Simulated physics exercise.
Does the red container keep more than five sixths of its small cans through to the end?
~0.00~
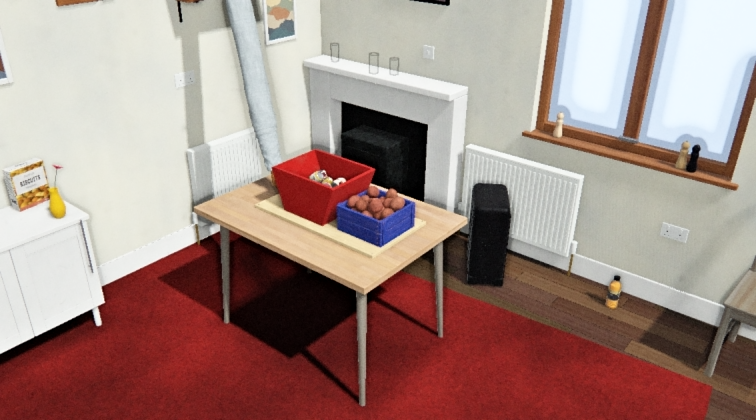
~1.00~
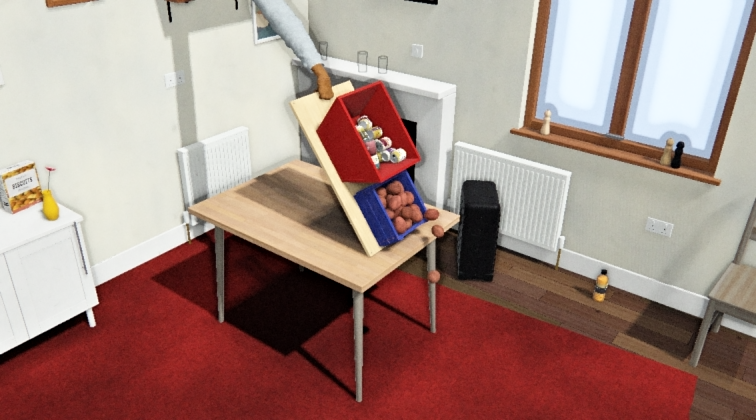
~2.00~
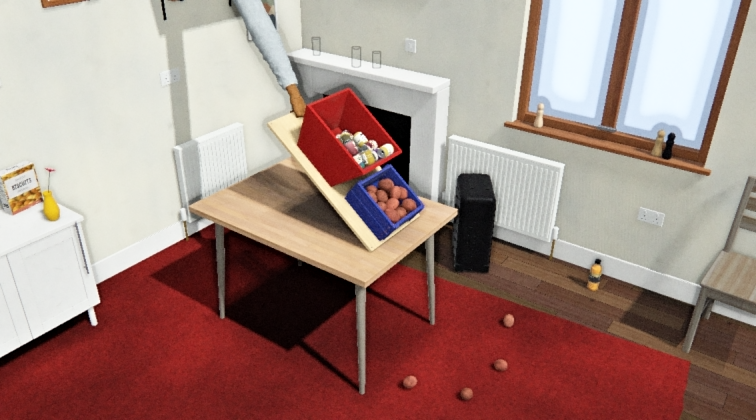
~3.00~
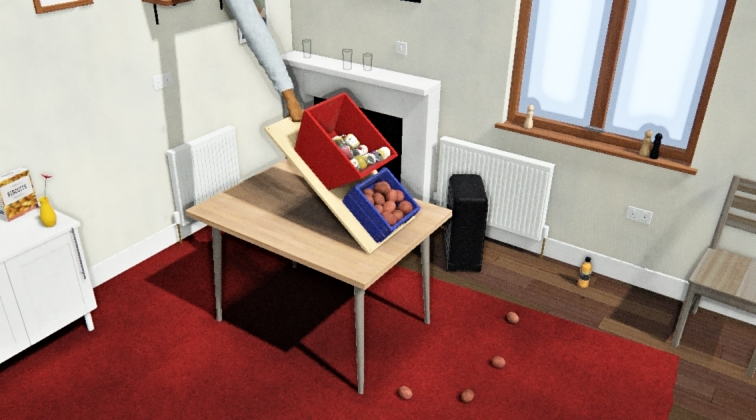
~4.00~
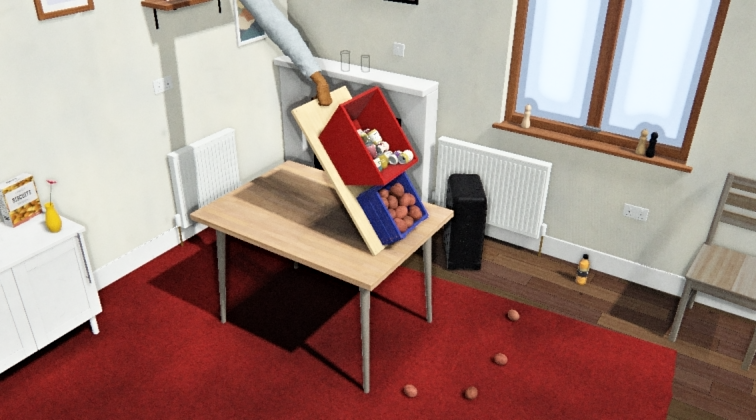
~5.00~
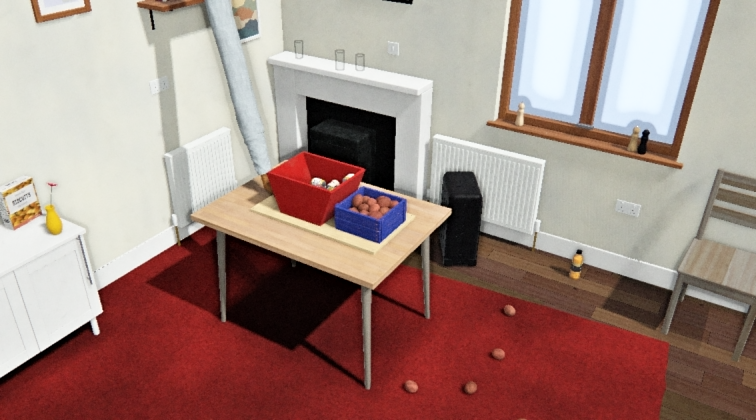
Yes, it sheds fewer than one in six of them. The cans stay inside the red container through both steep tilts, and only potatoes end up on the rug.
